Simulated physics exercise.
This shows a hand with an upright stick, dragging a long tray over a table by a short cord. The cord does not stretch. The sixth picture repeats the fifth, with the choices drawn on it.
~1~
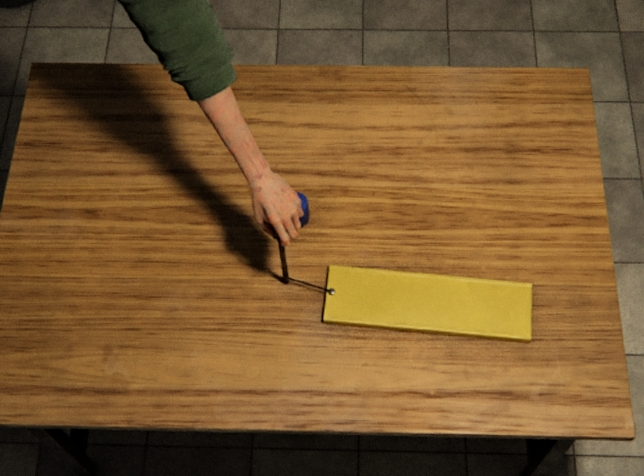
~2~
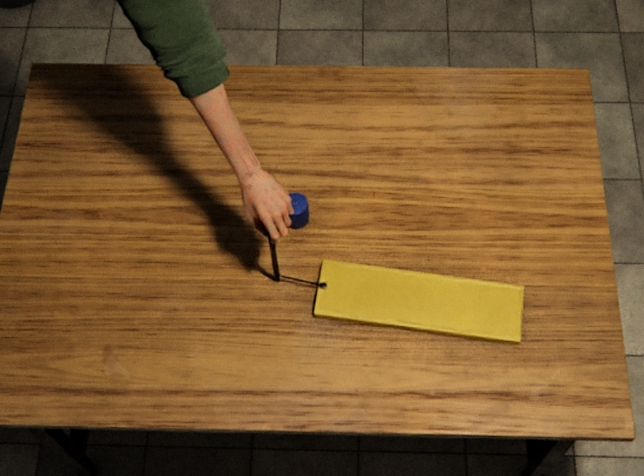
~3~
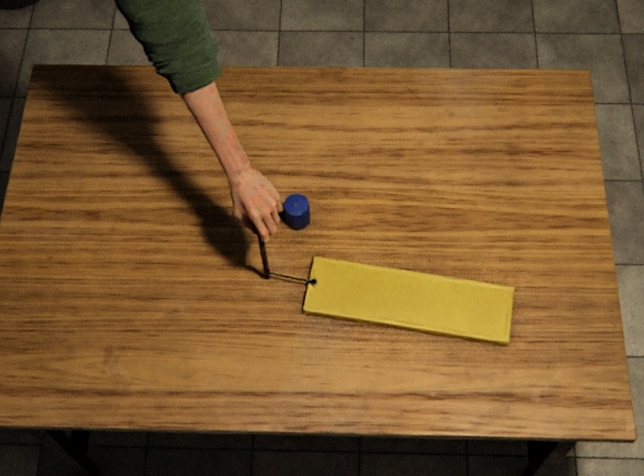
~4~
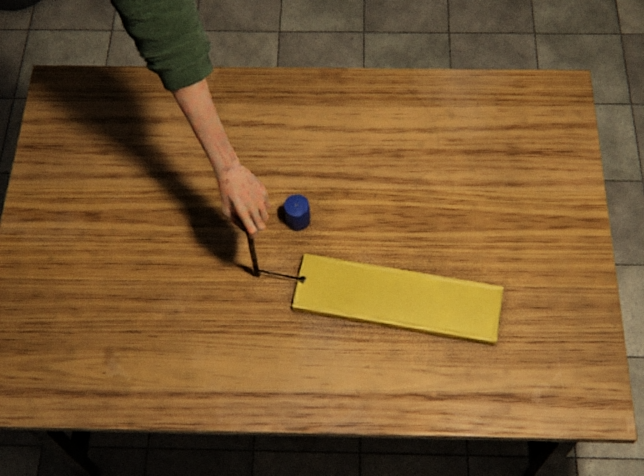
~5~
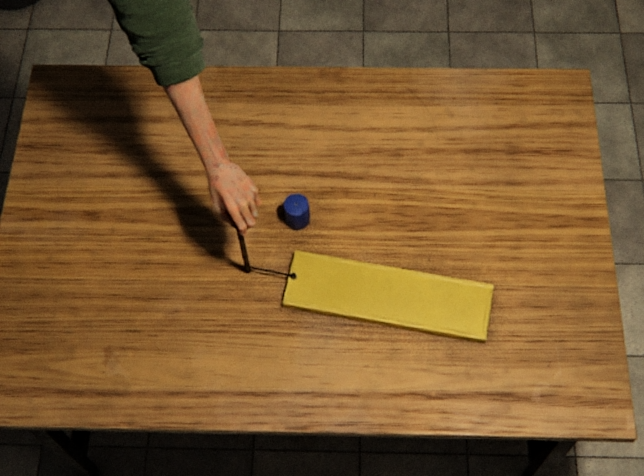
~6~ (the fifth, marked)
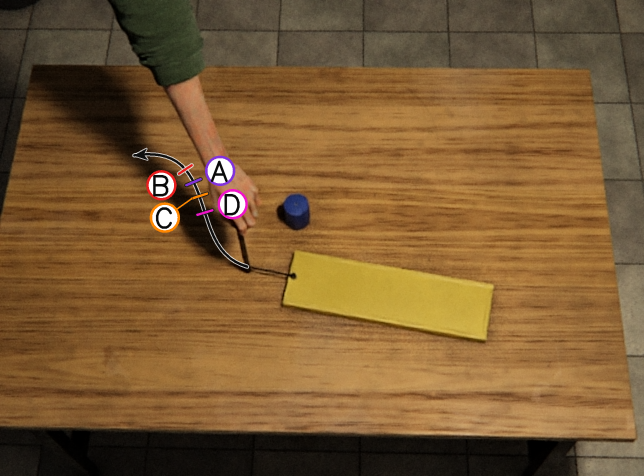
The clip opens on a wooden table where a hand in a green sleeve grips an upright dark stick, corded to a long yellow tray, and partly covers a blue candle. The hand moves slowly left, drawing the tray a short way after it, and the candle comes into full view, staying still.
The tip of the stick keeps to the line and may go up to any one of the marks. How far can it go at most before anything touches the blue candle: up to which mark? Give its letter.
No farther than D.
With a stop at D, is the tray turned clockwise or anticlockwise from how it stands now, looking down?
For that mark, clockwise.
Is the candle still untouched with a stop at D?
Yes.
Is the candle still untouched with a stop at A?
For that mark, no.
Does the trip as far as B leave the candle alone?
No.
On the marked copy, A at (193, 182); B at (185, 170); C at (199, 196); D at (205, 213); the route from (247, 267) via (199, 194) to (134, 155).
With D. Early on, foot of the stick (225, 254), middle of the tray (363, 287).
Further on, foot of the stick (213, 234), middle of the tray (342, 280).
At the end, foot of the stick (205, 213), middle of the tray (327, 271); nothing has been touched.
As for the rest, A is too far, the candle has been hit; B is too far, the candle has been hit; C is too far, the candle has been hit.
